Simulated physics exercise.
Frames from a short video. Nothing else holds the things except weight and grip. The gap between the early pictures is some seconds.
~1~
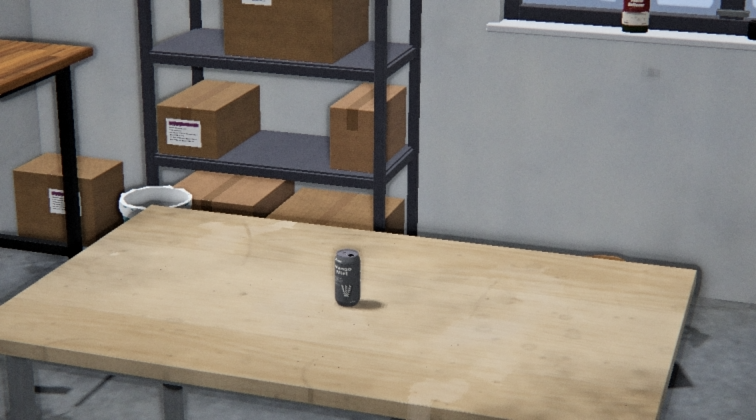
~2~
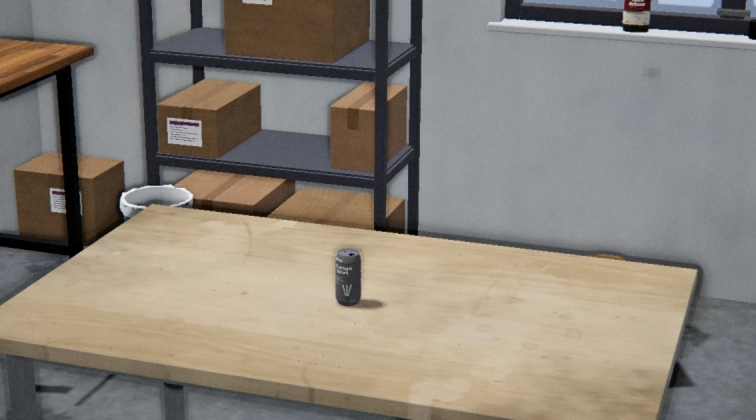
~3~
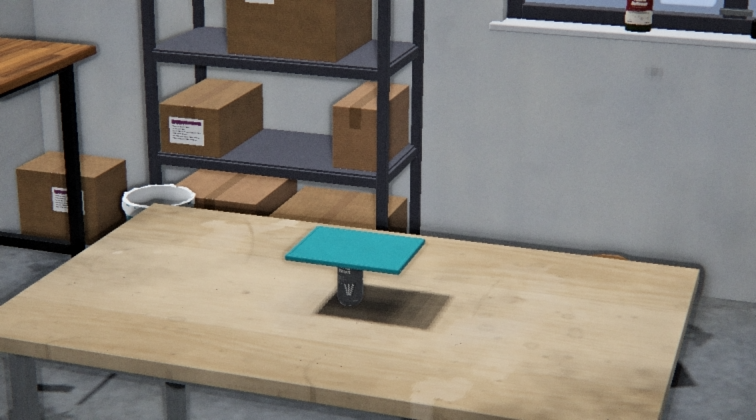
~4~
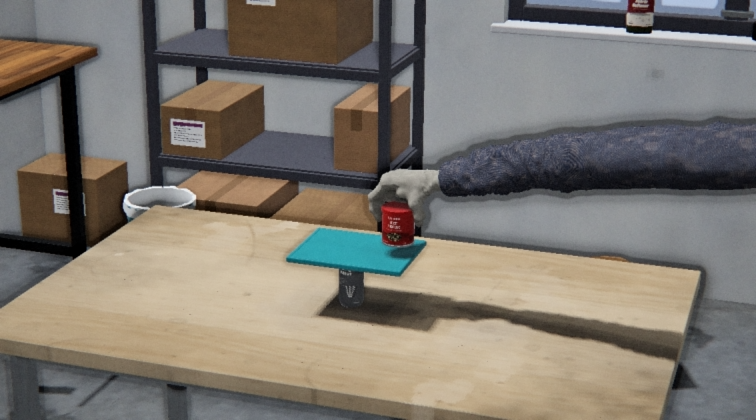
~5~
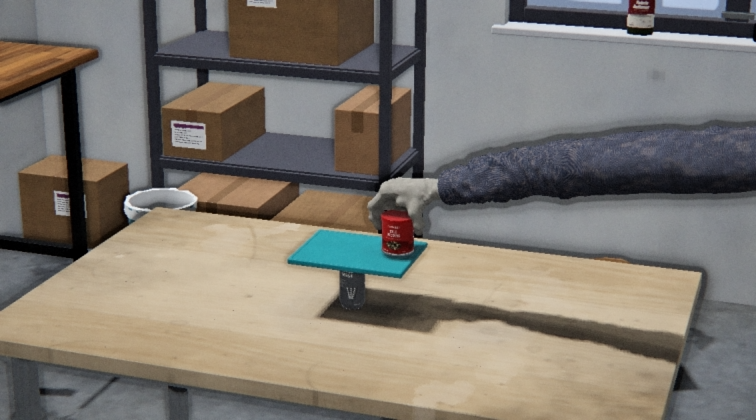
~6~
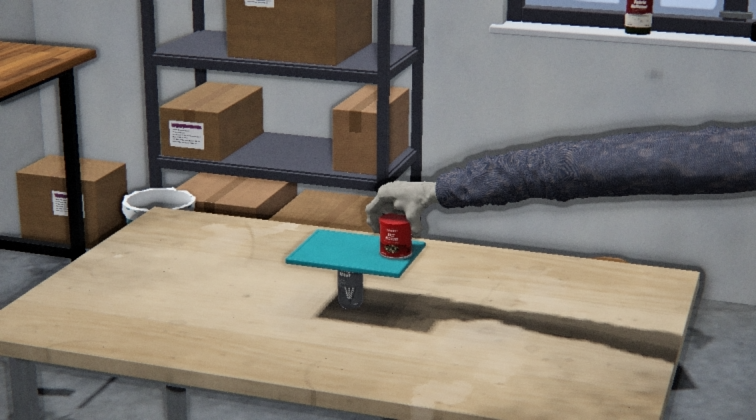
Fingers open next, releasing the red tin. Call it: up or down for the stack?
Down - it falls.
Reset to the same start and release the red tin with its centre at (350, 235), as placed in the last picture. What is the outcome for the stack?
Stands.
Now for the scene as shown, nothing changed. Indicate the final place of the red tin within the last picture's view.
I'd say around (447, 302) in the last view.
Then, 0.30 s later than the last frame, red tin now fallen; turquoise lid tilted by 50°.
Then, 0.50 s later than the last frame, turquoise lid tilted by 59°.
When it is over, fallen, red tin and turquoise lid; grey can as before. End places, in pixels of the last picture, red tin near (447, 302). The stack comes apart.
